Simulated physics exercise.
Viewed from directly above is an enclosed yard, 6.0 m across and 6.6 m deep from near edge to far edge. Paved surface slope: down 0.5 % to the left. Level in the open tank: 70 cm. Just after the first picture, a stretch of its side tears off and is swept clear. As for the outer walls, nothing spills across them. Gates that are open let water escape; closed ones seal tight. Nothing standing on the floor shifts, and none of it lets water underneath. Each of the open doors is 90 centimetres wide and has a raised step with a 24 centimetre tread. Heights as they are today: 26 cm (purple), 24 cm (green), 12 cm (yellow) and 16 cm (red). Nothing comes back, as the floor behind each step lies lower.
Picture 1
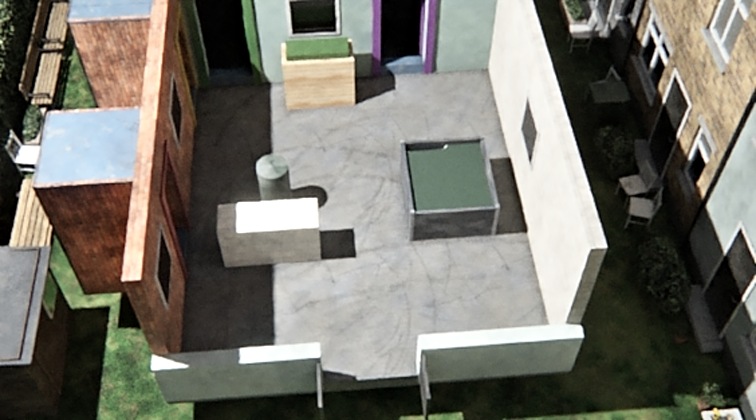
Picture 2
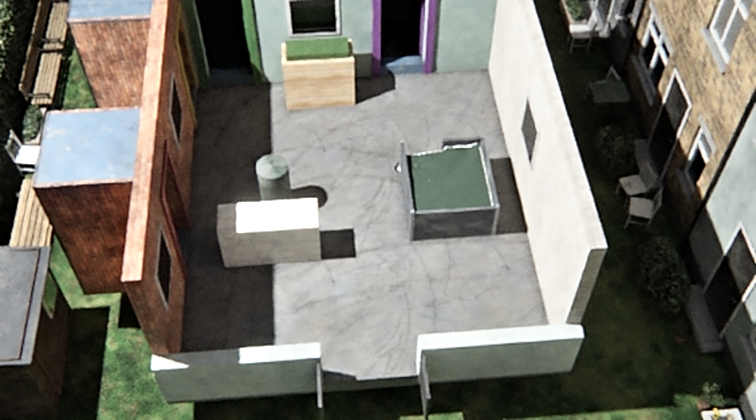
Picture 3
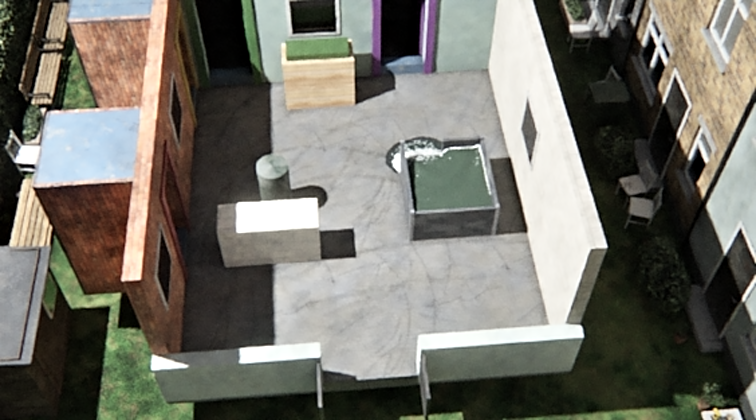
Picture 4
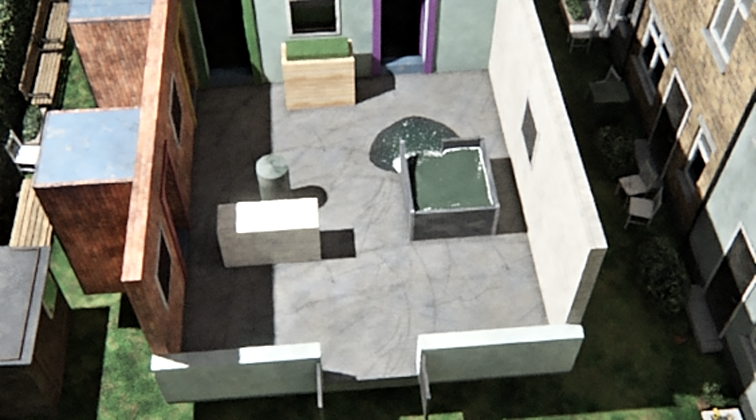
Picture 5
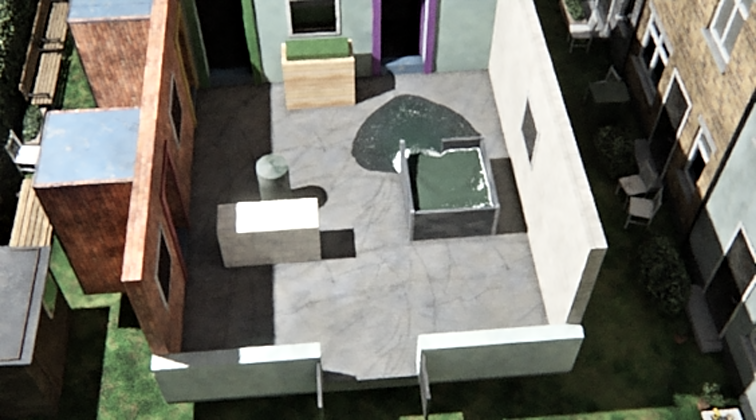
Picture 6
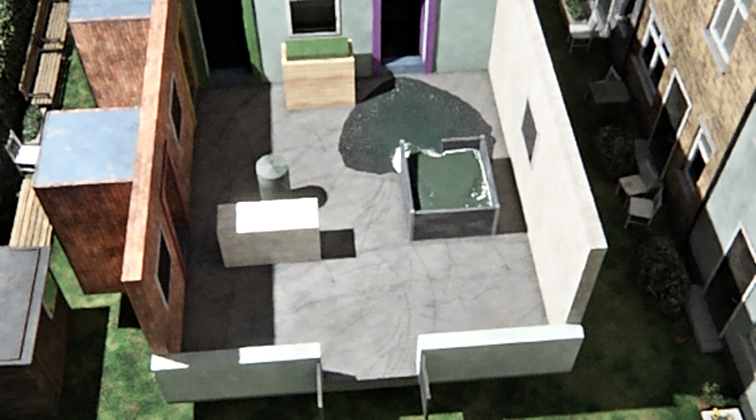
We see a walled paved yard from above, with an open tank of still, dark green water; its far side breaks open, and water pours out, spreading across the paving in a widening dark pool behind the tank.
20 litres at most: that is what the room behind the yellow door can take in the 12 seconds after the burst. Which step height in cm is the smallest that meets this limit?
A height of roughly 9 cm.
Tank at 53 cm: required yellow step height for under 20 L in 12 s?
Required height: Approx. 6.0 cm.
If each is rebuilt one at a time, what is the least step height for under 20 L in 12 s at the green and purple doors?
Roughly 5.5 cm for the green door and roughly 21 cm for the purple door.
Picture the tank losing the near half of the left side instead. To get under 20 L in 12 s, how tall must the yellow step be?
Then the minimum is about 8.5 cm.
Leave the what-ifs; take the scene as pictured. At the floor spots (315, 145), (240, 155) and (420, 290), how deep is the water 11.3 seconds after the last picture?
Approx. 2 / 5 / 2 cm.
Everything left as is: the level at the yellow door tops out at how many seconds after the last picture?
Around 1.8 seconds.
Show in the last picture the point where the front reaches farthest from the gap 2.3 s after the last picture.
Near (197, 90).
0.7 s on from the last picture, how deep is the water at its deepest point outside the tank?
Max depth: Near 32 cm.
Then, 0.7 s after the last picture water covers 20 % of the floor, deepest (32 cm) near (357, 81); it has not reached the yellow door.
Then, 2.3 s after the last picture water covers 30 % of the floor, deepest (20 cm) near (428, 82); 15 cm at the yellow door, 3 litres in over its 12 cm step.
Then, 11.3 s after the last picture water covers 95 % of the floor, deepest (7 cm) near (180, 380); 6 cm at the yellow door, 7 litres in over its 12 cm step.
At the yellow door as built, the water peaked near 16 cm, 1.9 s after the last picture.
Run again over the same 12 s with other heights there, 40 litres in over 7.5 cm, 12 litres over 10.5 cm. The limit of 20 litres is kept from about 9 cm up.
